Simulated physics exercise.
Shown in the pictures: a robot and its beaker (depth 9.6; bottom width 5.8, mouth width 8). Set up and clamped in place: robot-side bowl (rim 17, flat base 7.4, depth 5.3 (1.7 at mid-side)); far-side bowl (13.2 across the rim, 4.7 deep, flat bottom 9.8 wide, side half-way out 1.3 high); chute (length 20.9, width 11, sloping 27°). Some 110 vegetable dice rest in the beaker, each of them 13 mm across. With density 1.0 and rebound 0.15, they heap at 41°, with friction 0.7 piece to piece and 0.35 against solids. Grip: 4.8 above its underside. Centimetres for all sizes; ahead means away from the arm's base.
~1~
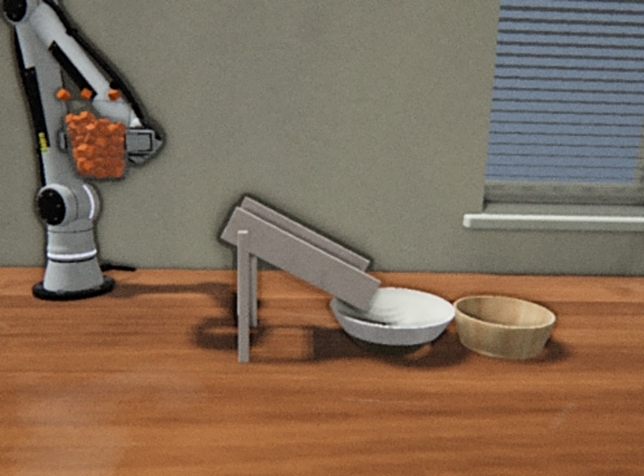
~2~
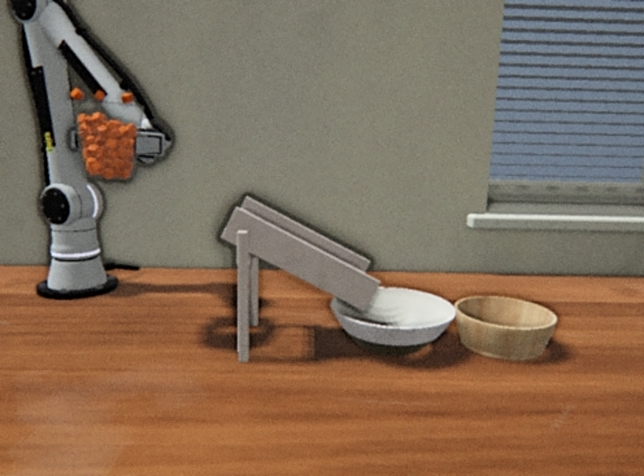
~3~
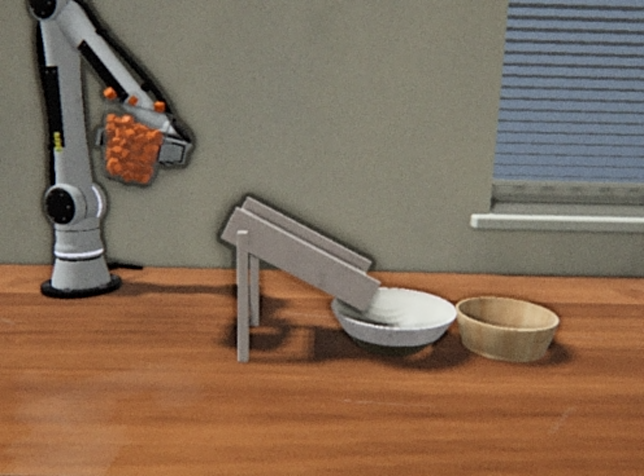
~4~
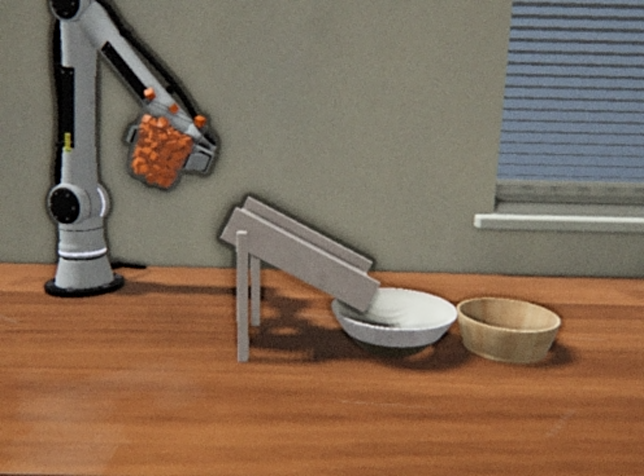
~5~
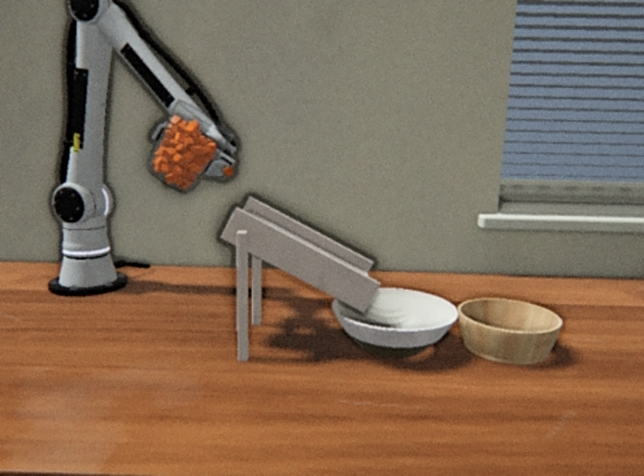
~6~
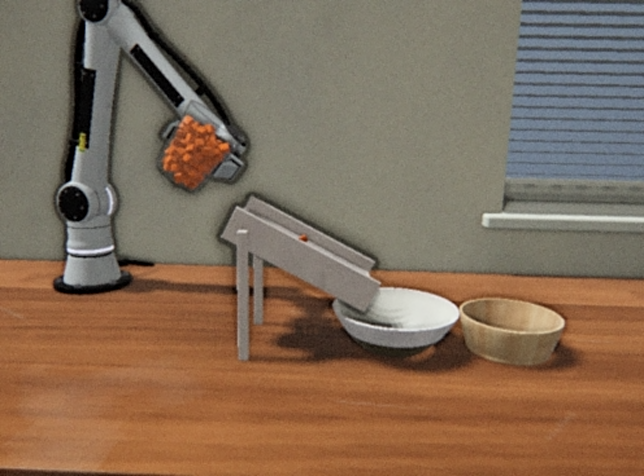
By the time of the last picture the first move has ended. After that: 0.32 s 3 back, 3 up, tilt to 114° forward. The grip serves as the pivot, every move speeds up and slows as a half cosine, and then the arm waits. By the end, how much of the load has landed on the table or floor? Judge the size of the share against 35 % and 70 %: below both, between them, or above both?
Above both.
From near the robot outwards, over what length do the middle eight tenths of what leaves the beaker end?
Some 16 cm long.
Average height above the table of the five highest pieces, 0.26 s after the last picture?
Those pieces are near 32 cm up.
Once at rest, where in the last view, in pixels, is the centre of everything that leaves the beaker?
About (237, 335).
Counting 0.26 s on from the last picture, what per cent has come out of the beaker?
About 0 in a hundred parts are out by then.
Then, 0.13 s later, tilted 64° forward, highest piece 31 above the table; 110 in the beaker, 2 in the robot-side bowl.
Then, 0.26 s later, tilted 107° forward, highest piece 33 above the table; 110 in the beaker, 2 in the robot-side bowl.
Then, 0.52 s later, tilted 114° forward, highest piece 31 above the table; 72 in the beaker, 15 on the table or floor, 2 in the robot-side bowl, 23 on the chute or in flight.
Then, 1.57 s later, tilted 114° forward, highest piece 2 above the table; 103 on the table or floor, 9 in the robot-side bowl.
At rest, 103 on the table or floor, 9 in the robot-side bowl. That is 92 % on the table or floor.
